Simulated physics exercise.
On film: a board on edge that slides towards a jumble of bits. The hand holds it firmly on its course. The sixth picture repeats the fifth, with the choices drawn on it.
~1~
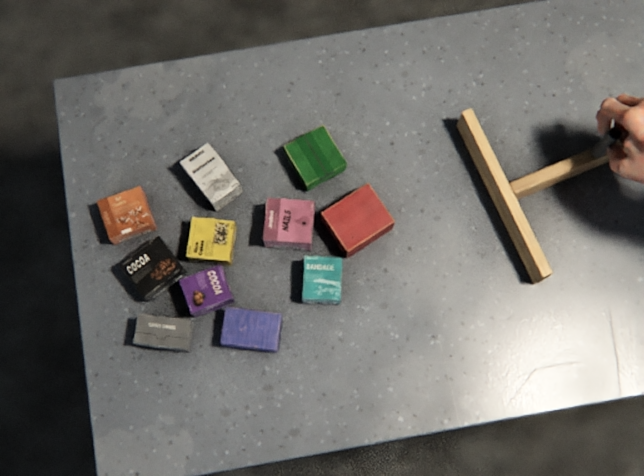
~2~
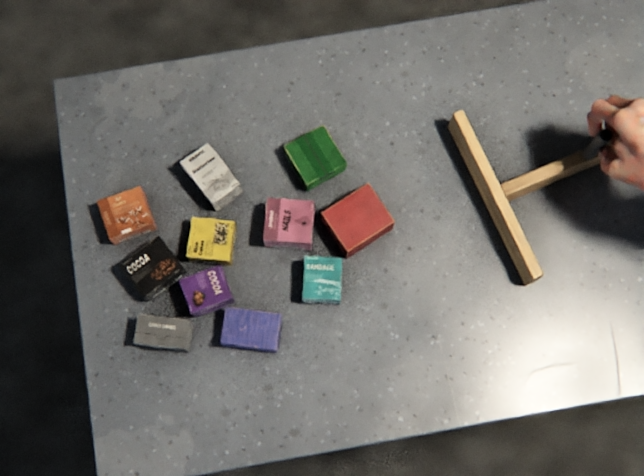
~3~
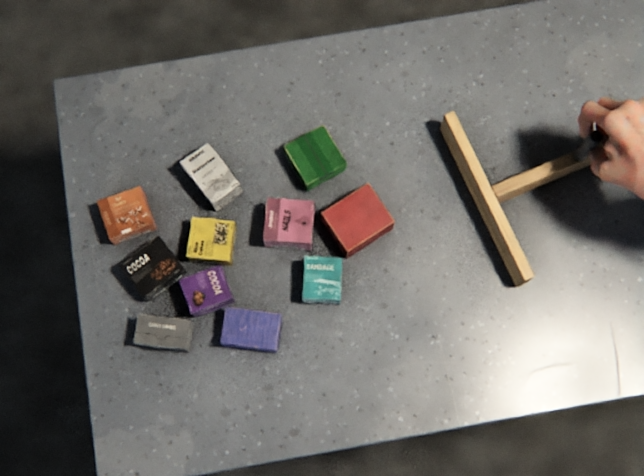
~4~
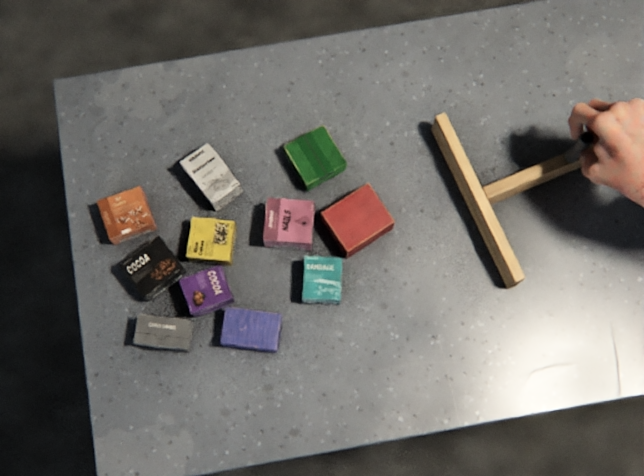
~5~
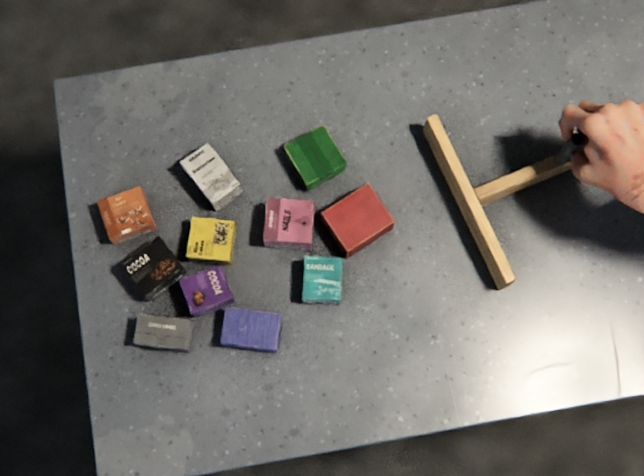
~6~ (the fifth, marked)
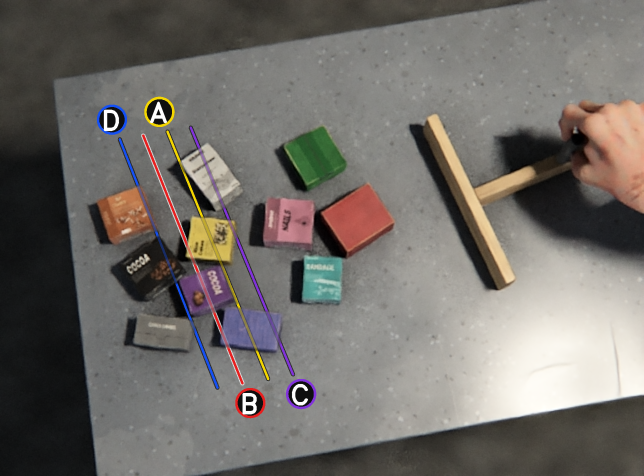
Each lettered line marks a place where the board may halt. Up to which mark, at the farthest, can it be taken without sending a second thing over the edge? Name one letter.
A.
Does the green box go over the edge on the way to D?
No.
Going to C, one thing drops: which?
The black packet goes over.
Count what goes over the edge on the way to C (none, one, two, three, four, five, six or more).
In all, one.
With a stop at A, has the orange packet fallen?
By then, no.
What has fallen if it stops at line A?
The black packet.
On the marked copy, A at (216, 251); B at (191, 256); C at (240, 247); D at (167, 260).
With A. Early on, board (379, 212); pink box (283, 224); red block (342, 221).
Further on, board (286, 228); black packet (110, 282); yellow packet (153, 260).
At the end, board (217, 240); black packet over the edge; yellow packet (85, 273); one fallen.
As for the rest, B drops three; C is within the limit but short; D drops three.
